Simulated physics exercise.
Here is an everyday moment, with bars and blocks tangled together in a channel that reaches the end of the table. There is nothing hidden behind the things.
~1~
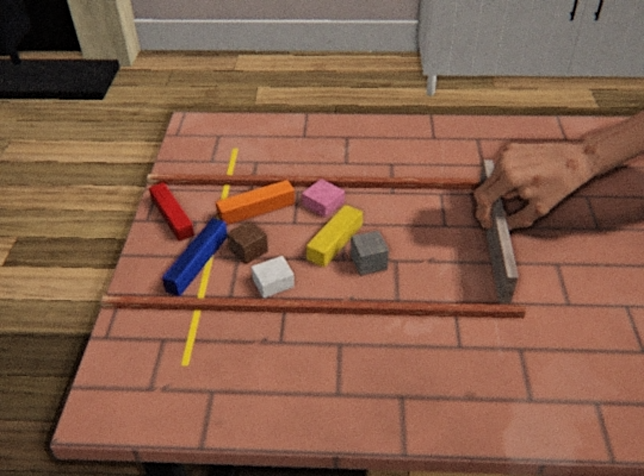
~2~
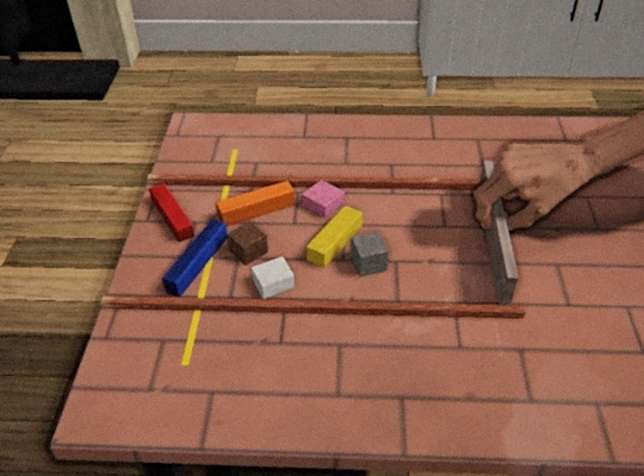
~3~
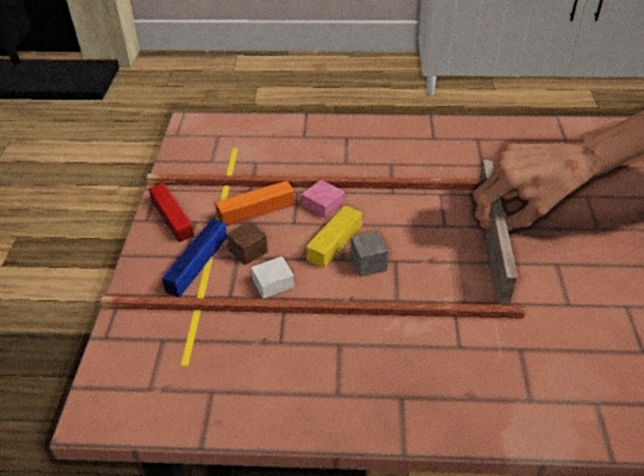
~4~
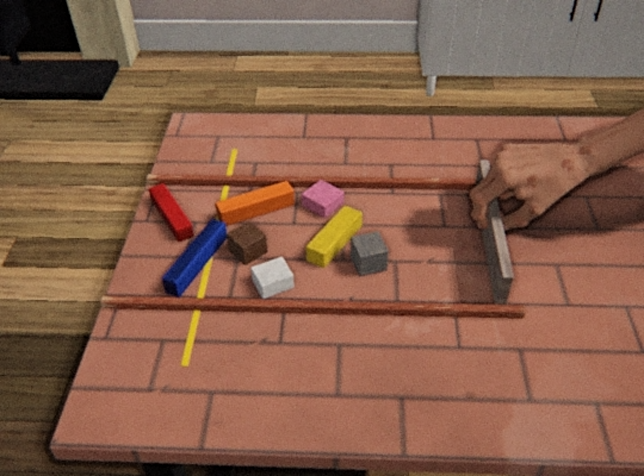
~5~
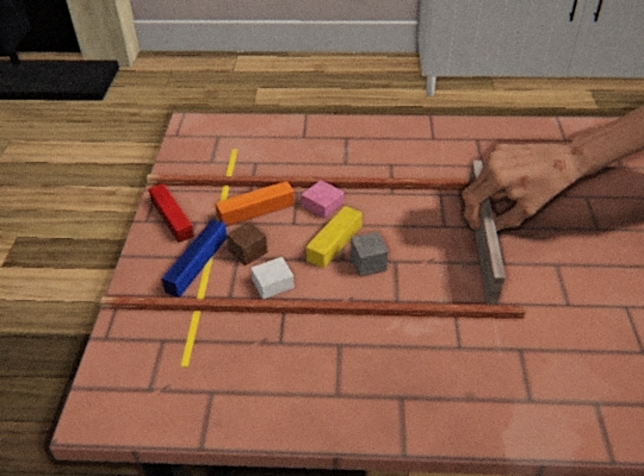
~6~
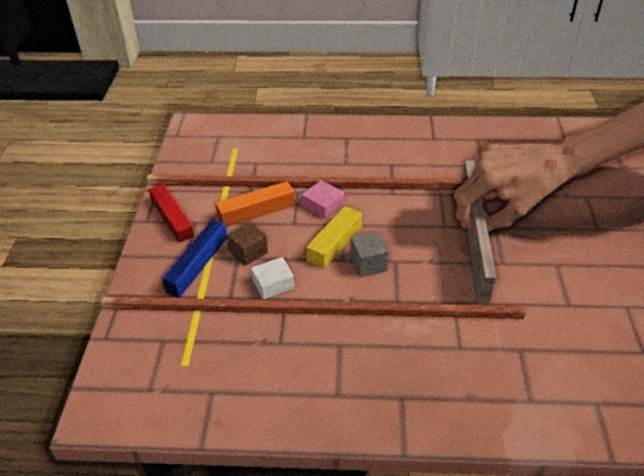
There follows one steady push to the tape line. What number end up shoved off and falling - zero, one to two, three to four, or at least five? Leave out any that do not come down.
Seems one or two of them come crashing down.
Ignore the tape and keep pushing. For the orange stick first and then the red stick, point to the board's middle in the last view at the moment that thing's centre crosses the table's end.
Near (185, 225), then near (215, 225).
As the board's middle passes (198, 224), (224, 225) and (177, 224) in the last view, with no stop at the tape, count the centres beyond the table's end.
By position: 1 / 0 / 3.
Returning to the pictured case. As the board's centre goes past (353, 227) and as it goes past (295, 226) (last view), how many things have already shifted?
The first count is 2, and then it's 7.
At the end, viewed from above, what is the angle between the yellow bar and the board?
Angle: Close to 35 degrees.
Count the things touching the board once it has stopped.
Counting them up gives 4.
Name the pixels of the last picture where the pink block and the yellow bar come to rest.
Final pixels, roughly: (201, 198) for the first, (185, 231) for the other.
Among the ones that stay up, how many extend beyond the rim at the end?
The number is 0.
Soon after, none off yet; red stick at rest near (171, 212); blue stick at rest near (196, 257); brown block at rest near (248, 243).
Then, none off yet; red stick at rest near (170, 212); blue stick moving near (187, 255); brown block moved about its own width near (223, 235).
At rest, the number that fall off is one or two; fallen, red stick.
